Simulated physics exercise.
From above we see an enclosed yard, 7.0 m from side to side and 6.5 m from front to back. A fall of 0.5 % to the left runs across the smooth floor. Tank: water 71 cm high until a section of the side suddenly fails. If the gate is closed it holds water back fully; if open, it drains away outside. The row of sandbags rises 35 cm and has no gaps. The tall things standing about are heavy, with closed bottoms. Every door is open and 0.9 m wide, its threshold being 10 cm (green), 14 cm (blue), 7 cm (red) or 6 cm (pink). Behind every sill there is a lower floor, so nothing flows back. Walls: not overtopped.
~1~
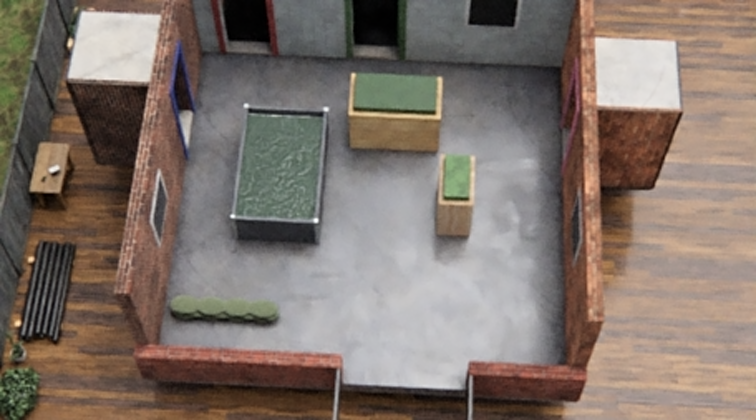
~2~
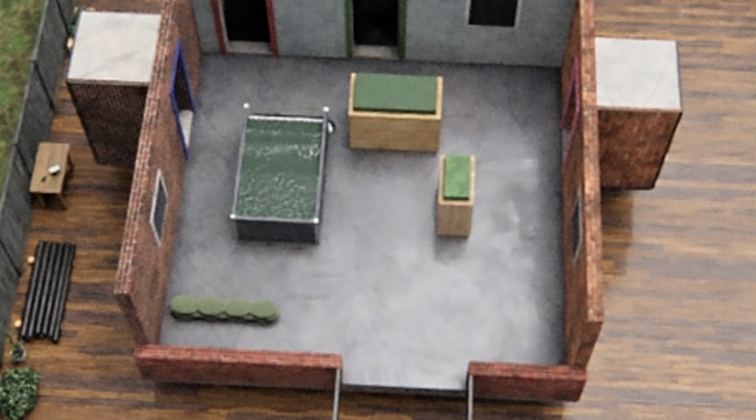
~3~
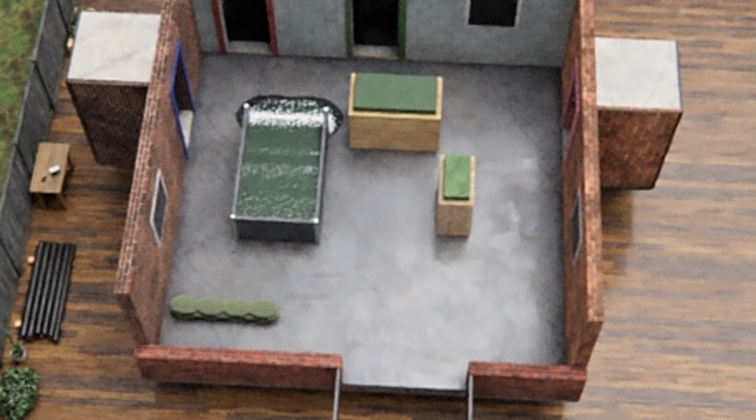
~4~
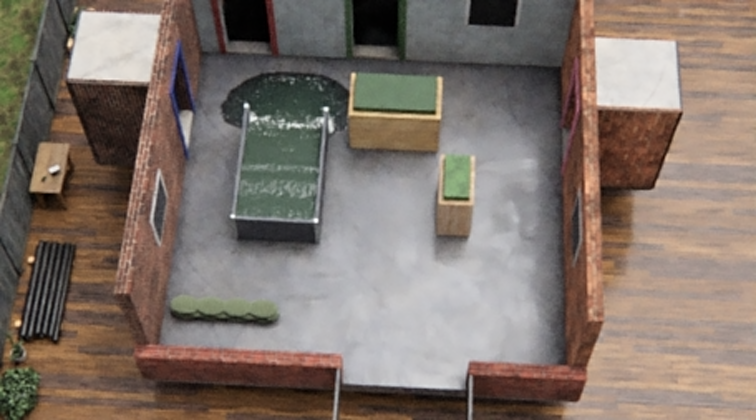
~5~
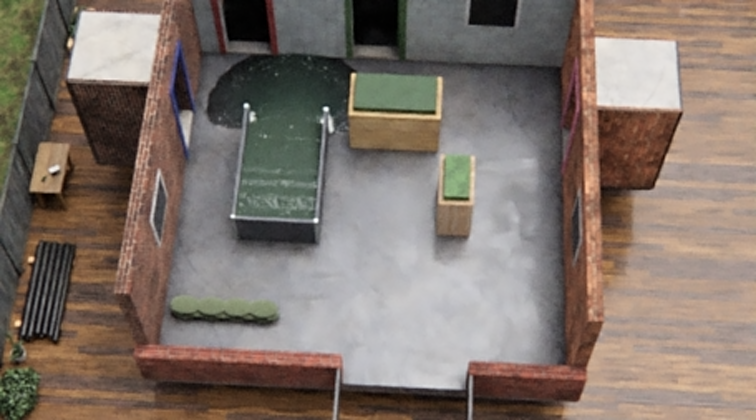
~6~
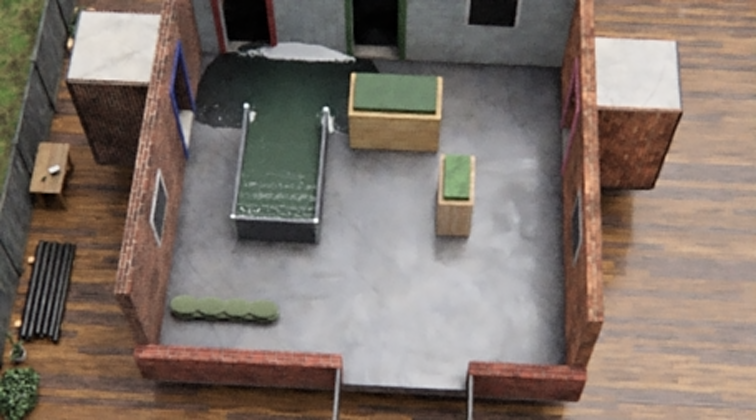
Dark green water pours from the tank's far side and spreads toward the back wall.
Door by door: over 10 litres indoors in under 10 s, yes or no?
Green door: Yes, blue door: No, red door: Yes, pink door: Yes.
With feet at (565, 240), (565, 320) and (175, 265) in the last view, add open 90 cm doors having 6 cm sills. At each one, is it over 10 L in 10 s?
First doorway falls short, second falls short, third gets there.
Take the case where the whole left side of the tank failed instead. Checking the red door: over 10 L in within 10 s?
Then red exceeds it.
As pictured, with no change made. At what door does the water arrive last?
It's the pink door.
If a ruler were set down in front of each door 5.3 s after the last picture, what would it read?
Centimetres: Green 7 / blue 7 / red 11 / pink 8.
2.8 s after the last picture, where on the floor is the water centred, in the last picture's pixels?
Centre: Roughly (321, 118) px.
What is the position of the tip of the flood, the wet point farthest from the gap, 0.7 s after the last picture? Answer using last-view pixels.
(443, 62).
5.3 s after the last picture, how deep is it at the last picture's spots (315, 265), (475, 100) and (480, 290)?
Listed order: 2 / 4 / 2 cm.
Then, 0.7 s after the last picture water covers 15 % of the floor and is deepest (44 cm) near (295, 56); green door 20 cm at the sill, 7 L in, blue door not reached, red door 26 cm at the sill, 73 L in, pink door not reached.
Then, 1.5 s after the last picture water covers 25 % of the floor and is deepest (42 cm) near (203, 52); green door 20 cm at the sill, 44 L in, blue door 3 cm at the sill, 0 L in, red door 28 cm at the sill, 197 L in, pink door not reached.
Then, 2.8 s after the last picture water covers 40 % of the floor and is deepest (26 cm) near (203, 52); green door 13 cm at the sill, 77 L in, blue door 8 cm at the sill, 0 L in, red door 20 cm at the sill, 340 L in, pink door 14 cm at the sill, 3 L in.
Then, 5.3 s after the last picture water covers 65 % of the floor and is deepest (15 cm) near (178, 295); green door 7 cm at the sill, 82 L in, blue door 7 cm at the sill, 0 L in, red door 11 cm at the sill, 425 L in, pink door 8 cm at the sill, 35 L in.
Then, 9.3 s after the last picture water covers 95 % of the floor and is deepest (8 cm) near (547, 380); green door 5 cm at the sill, 82 L in, blue door 5 cm at the sill, 0 L in, red door 6 cm at the sill, 435 L in, pink door 4 cm at the sill, 39 L in.
